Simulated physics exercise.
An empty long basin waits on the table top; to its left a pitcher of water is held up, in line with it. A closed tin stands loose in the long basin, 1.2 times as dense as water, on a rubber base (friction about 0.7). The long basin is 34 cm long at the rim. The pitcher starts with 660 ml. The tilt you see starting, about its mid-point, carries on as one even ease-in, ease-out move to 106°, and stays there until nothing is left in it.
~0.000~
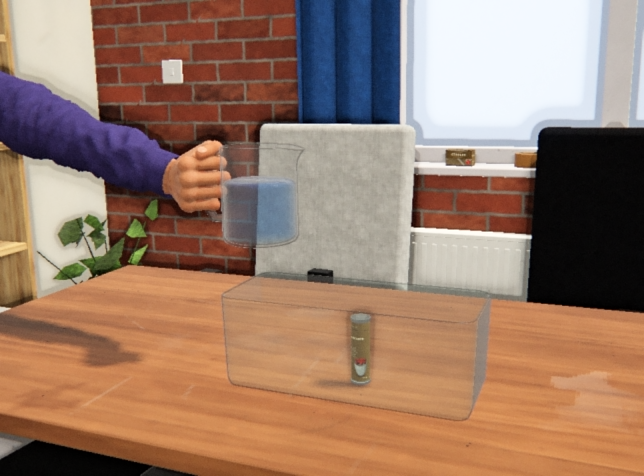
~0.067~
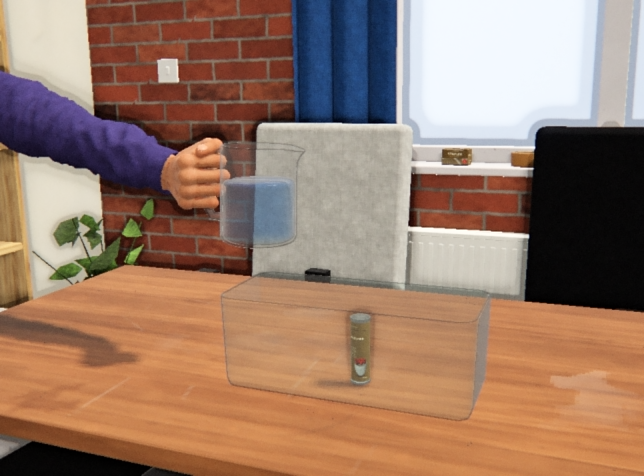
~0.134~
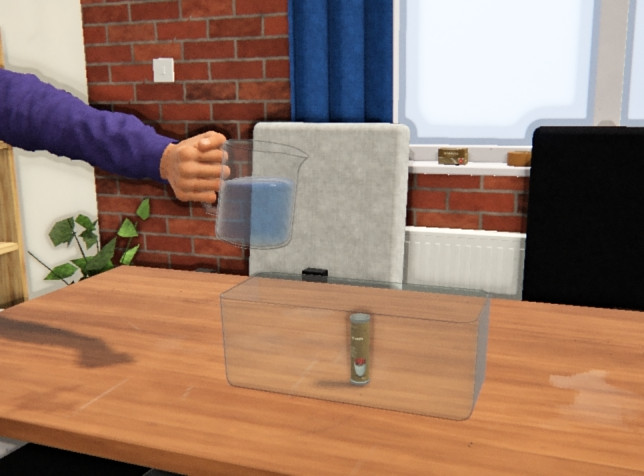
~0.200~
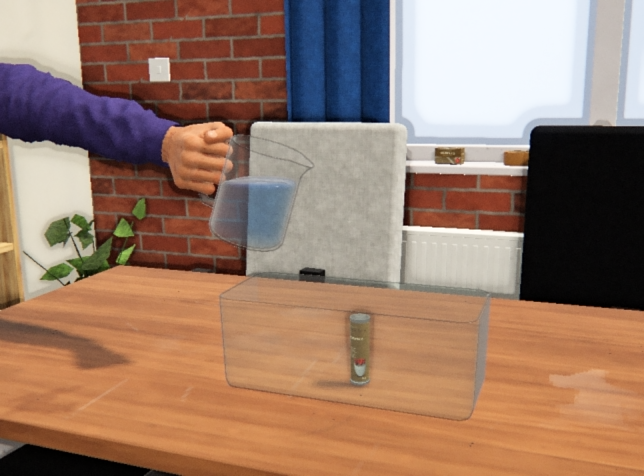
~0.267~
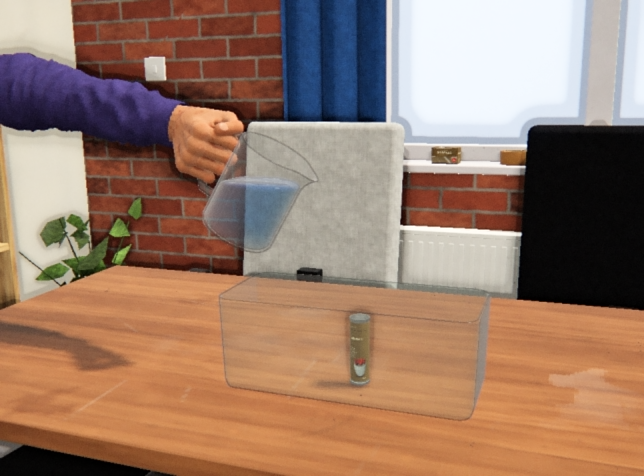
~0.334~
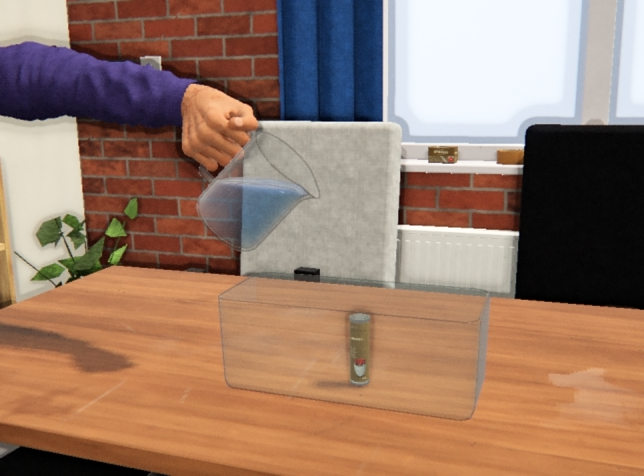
We see a purple-sleeved arm holding a clear pitcher of blue water above a table, left of a transparent basin with a small tin standing inside; the hand steadily tilts the pitcher rightward while the tin stays still.
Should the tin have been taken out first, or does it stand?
The tin goes over.
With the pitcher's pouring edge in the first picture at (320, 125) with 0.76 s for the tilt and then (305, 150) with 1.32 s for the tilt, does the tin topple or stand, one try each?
First it remains upright; then it topples.
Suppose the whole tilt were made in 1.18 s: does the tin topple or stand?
Then it falls.
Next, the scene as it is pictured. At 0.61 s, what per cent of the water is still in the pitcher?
About 66 per cent.
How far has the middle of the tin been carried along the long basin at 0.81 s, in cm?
About 5 cm.
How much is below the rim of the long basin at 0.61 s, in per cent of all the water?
Near 10 in a hundred.
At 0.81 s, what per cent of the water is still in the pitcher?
Some 20 per cent.
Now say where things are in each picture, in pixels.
Tilt 0°; pouring edge (304, 148); surface from (230, 180) to (294, 182); the long basin's rim runs from (242, 285) to (484, 309); the tin's top is at (361, 320), in the first picture.
Tilt 2°; pouring edge (305, 150); surface from (230, 179) to (294, 182), in the second picture.
Tilt 8°; pouring edge (309, 156); surface from (228, 181) to (294, 182), in the third picture.
Tilt 18°; pouring edge (314, 166); surface from (226, 182) to (296, 183), in the fourth picture.
Tilt 31°; pouring edge (318, 180); surface from (221, 187) to (301, 185), in the fifth picture.
Tilt 45°; pouring edge (319, 197); surface from (209, 190) to (308, 191), in the sixth picture.
By 0.61 s the tilt is 98° and 66 per cent is still to pour; the tin stands where it began.
By 0.81 s the tilt is 106° and 20 per cent is still to pour; the tin stands 5 cm from where it began.
By 1.01 s the tilt is 106° and 4 per cent is still to pour; the tin lies on its side.
By 1.24 s the tilt is 106° and 1 per cent is still to pour; the tin lies on its side.
At rest the tin lies on its side.
